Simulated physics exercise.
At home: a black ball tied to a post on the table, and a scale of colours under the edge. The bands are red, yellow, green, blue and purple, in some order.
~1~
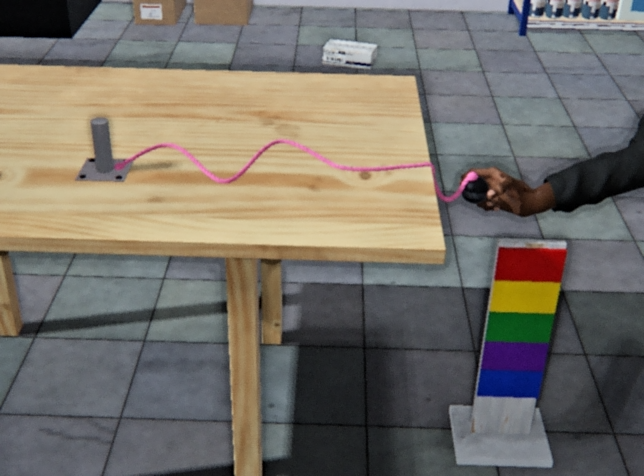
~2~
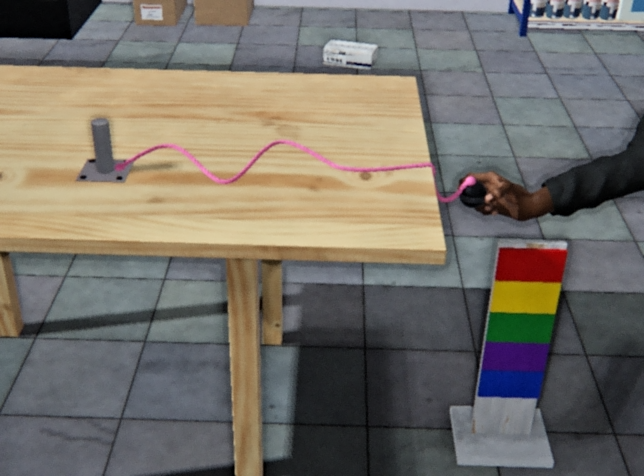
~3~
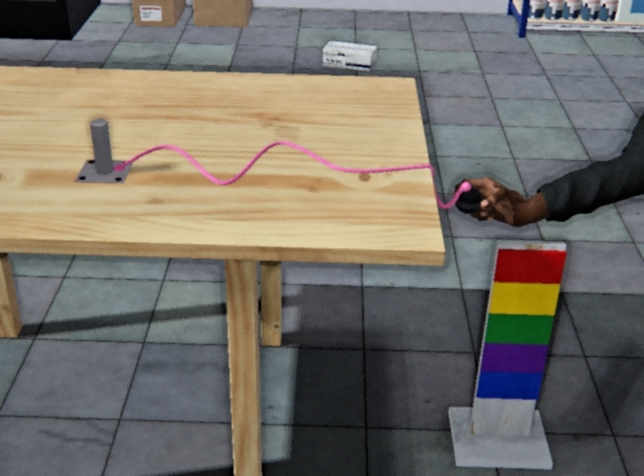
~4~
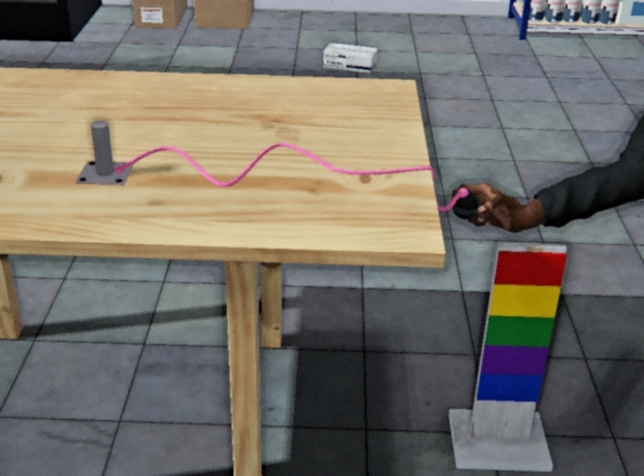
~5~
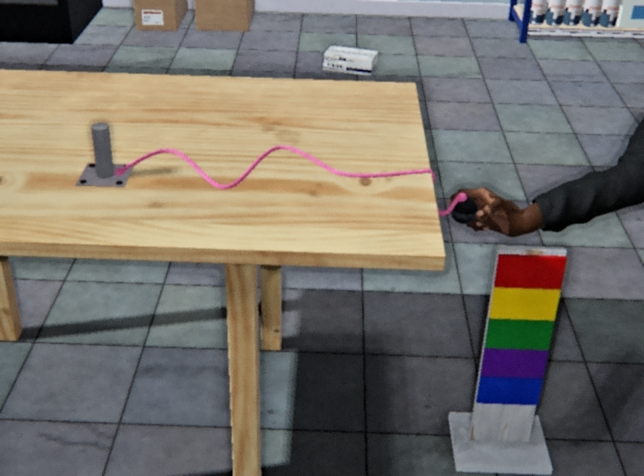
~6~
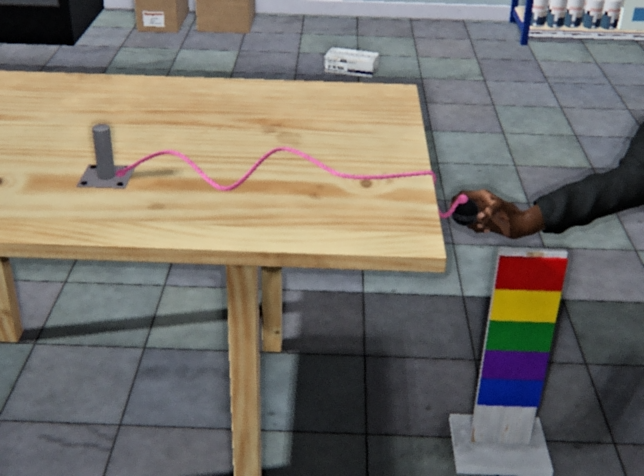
A dark-sleeved arm holds a small black ball beyond the right edge of a wooden table in a grey-tiled room, seen from slightly above. A wavy pink cord runs from a grey post at left to the ball, above an upright scale banded red, yellow, green, purple and blue. The hand eases the ball slightly down and left, the cord barely shifts, and the camera tilts up very slightly.
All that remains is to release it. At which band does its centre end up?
The cord holds its middle at purple.
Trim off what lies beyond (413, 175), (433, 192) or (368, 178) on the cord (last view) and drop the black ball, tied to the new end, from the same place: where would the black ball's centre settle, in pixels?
Near (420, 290), (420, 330) and (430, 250).
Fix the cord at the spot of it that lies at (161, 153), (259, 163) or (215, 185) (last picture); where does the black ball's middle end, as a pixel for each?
Near (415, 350), (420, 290) and (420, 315).
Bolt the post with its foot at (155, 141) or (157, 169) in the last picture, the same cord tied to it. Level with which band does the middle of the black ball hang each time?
One after the other, blue; blue.
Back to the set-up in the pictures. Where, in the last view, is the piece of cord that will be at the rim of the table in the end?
At (306, 157), roughly.
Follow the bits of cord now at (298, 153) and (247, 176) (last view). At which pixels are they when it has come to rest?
They go to (421, 170) and to (331, 172).
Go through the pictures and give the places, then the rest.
Black ball (475, 190); red (530, 267); yellow (525, 298); green (520, 328); purple (515, 357); blue (510, 385), in the first frame.
Black ball (473, 194); cord through (151, 150) (208, 174) (261, 153) (326, 161) (416, 166), in the second frame.
Black ball (468, 200), in the third frame.
Black ball (466, 206); cord through (151, 153) (208, 177) (261, 156) (325, 164) (415, 170), in the fourth frame.
Black ball (464, 210), in the fifth frame.
Black ball (465, 212); cord through (152, 156) (209, 181) (262, 160) (326, 168) (416, 174), in the sixth frame.
Soon after, ball near (411, 356); level with purple.
After that, ball near (403, 371); level with purple.
In the end, ball near (411, 370); level with purple. At purple.
